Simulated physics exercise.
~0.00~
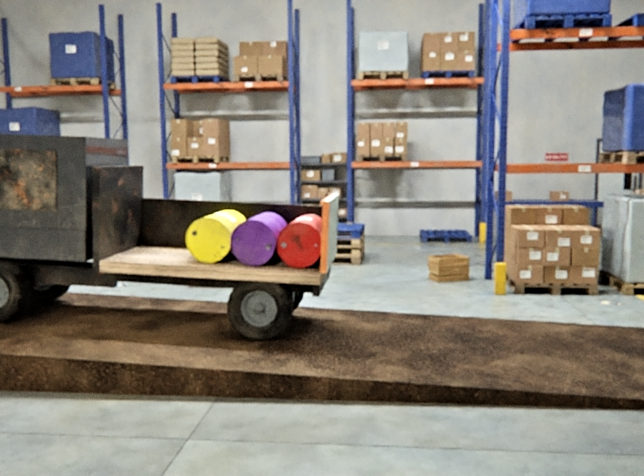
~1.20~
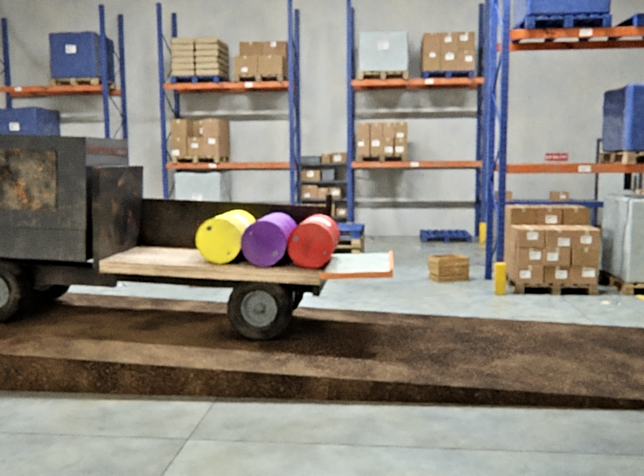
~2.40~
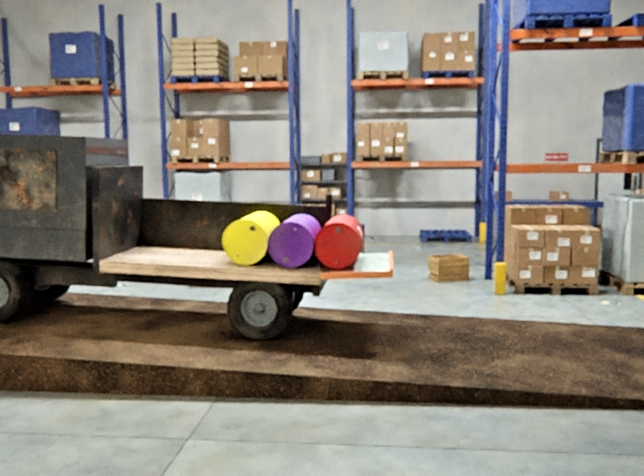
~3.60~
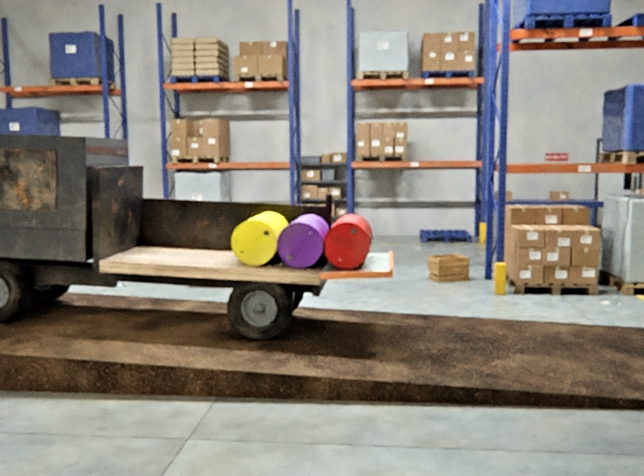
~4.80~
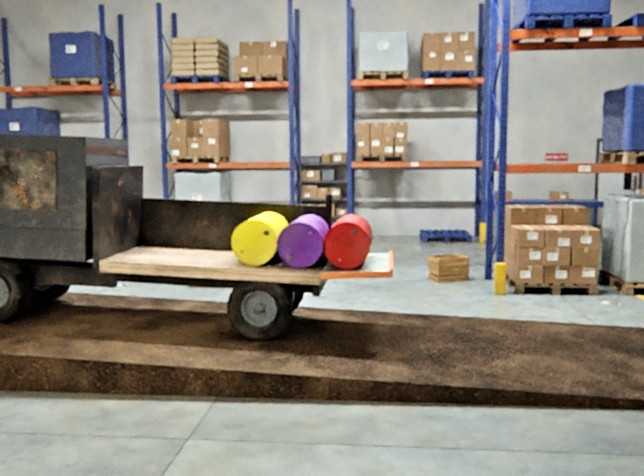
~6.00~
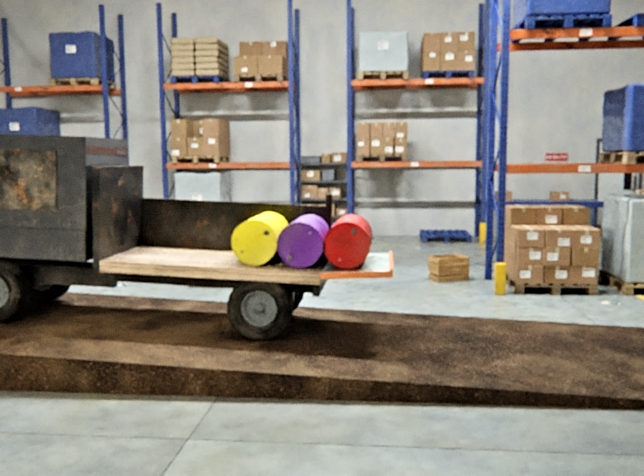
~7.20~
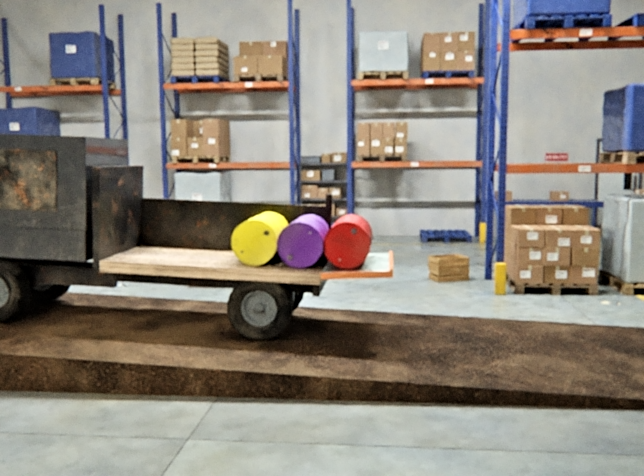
A dark, weathered pick-up stands on a brown ramp in a warehouse, seen from the side, with blue and orange racks of boxes behind it. Three drums, yellow, purple and red from left to right, lie side by side on its wooden bed against the closed tailgate. The gate swings down to the right until it is nearly level with the bed. The drums roll a short way right, the red one leading onto the lowered gate. All three then stop, with red resting on the gate, purple and yellow still on the bed, and none falling off.
